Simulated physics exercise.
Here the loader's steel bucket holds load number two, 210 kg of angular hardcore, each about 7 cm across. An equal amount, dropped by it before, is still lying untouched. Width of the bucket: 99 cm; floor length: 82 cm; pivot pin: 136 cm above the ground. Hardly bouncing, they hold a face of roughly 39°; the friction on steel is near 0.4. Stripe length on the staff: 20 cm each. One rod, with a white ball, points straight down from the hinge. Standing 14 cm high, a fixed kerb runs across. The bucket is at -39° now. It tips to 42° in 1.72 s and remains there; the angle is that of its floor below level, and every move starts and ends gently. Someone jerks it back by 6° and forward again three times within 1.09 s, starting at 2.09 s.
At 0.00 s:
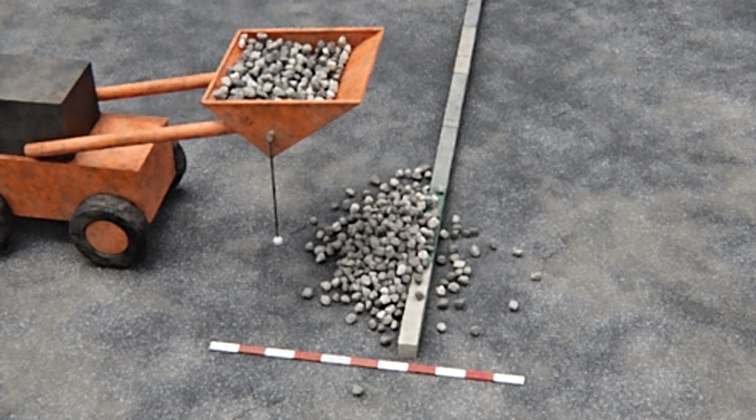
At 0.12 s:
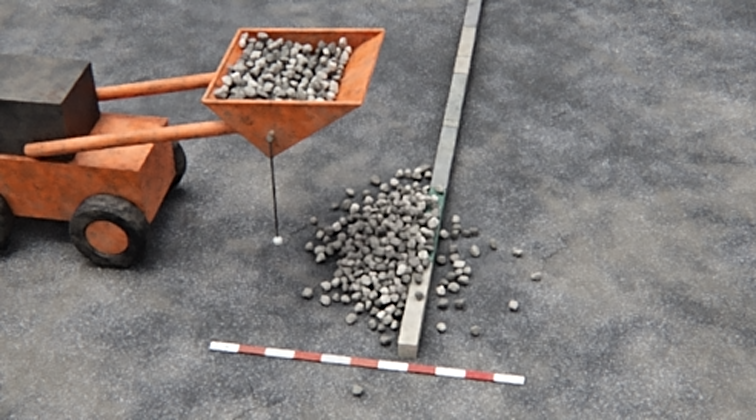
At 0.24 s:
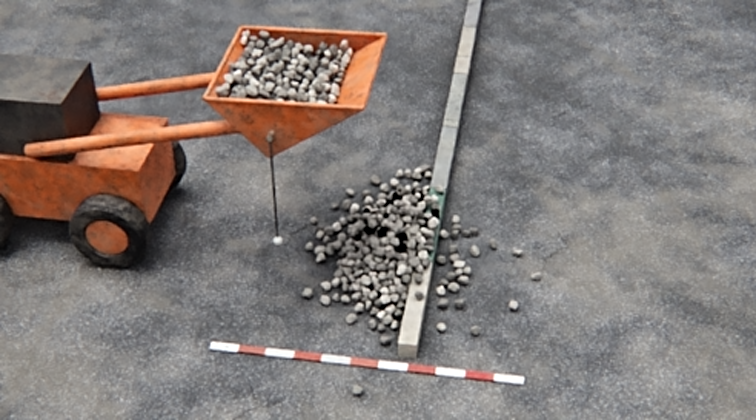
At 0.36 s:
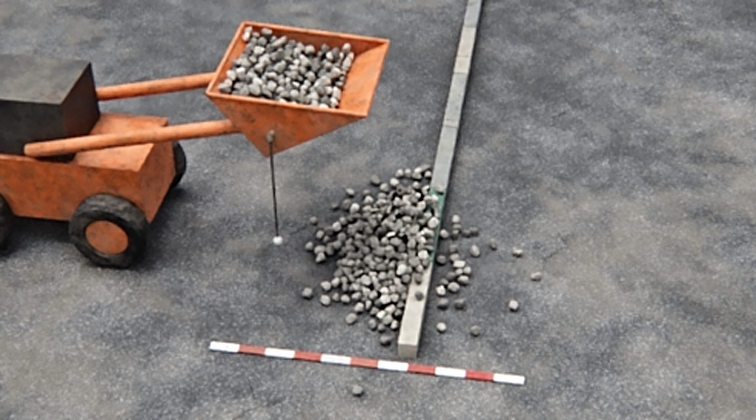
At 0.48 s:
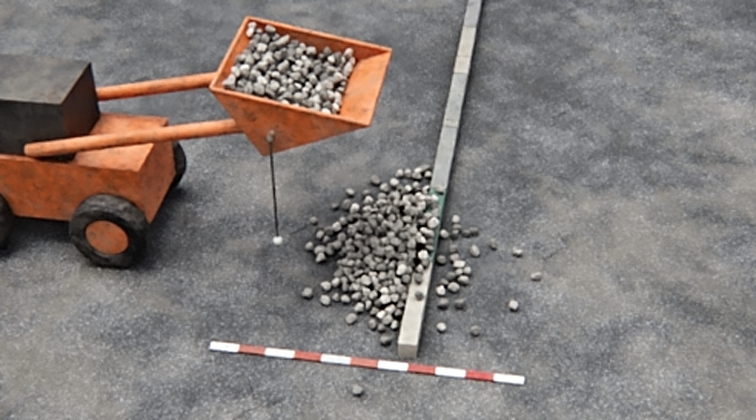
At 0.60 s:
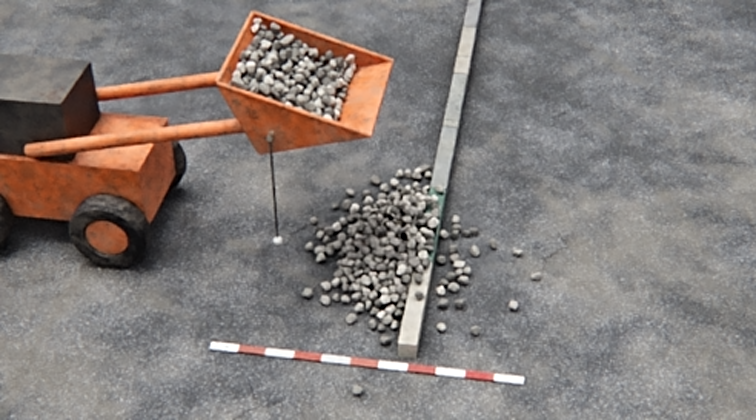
On a grey, gritty floor, an orange loader at left holds a bucket of grey stones high beside a heap of similar stones lying against a kerb. The bucket tilts slowly forward, its right lip lowering and its back edge rising, while the stones inside shift slightly and the loader and heap stay still.
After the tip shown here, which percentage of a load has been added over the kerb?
Roughly 23 out of 100.
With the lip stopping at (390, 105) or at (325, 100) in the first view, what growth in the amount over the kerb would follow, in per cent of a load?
60 %, then 0 %.
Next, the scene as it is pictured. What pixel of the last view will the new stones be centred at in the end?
I'd point to about (398, 236).
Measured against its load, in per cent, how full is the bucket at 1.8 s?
It holds some 40 percent.
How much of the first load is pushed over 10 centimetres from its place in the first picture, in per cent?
Close to 5 in a hundred of them.
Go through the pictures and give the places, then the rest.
In the first picture, the bucket is at -39°, its lip at (360, 102); the top of the load is at (292, 52). The earlier load is highest near (406, 222), 26 cm above ground level, 94 % on this side of the kerb, 6 % over the kerb.
In the second picture, the bucket is at -38°, its lip at (361, 104); the top of the load is at (281, 50); the stones move at 0.1 m/s on average.
In the third picture, the bucket is at -35°, its lip at (364, 109); the top of the load is at (270, 49); the stones move at 0.1 m/s on average.
In the fourth picture, the bucket is at -30°, its lip at (367, 116); the top of the load is at (262, 47); the stones move at 0.2 m/s on average.
In the fifth picture, the bucket is at -24°, its lip at (369, 125); the top of the load is at (261, 45); the stones move at 0.2 m/s on average.
The sixth picture shows lip at (371, 136), floor tilted -16°, highest stones at (258, 37); the stones move at 0.2 m/s on average.
After 1.3 s the floor is at 29°; in per cent of one load, 100 in the bucket, 94 on this side of the kerb, 6 over the kerb; the foremost stones are at (494, 269).
After 1.8 s the floor is at 42°; in per cent of one load, 38 in the bucket, 156 on this side of the kerb, 6 over the kerb; the foremost stones are at (494, 269).
After 3.6 s the floor is at 42°; in per cent of one load, 0 in the bucket, 171 on this side of the kerb, 29 over the kerb; the foremost stones are at (537, 255).
After 6.1 s the floor is at 42°; in per cent of one load, 0 in the bucket, 171 on this side of the kerb, 29 over the kerb; the foremost stones are at (537, 255). Net gain over the kerb, 23.
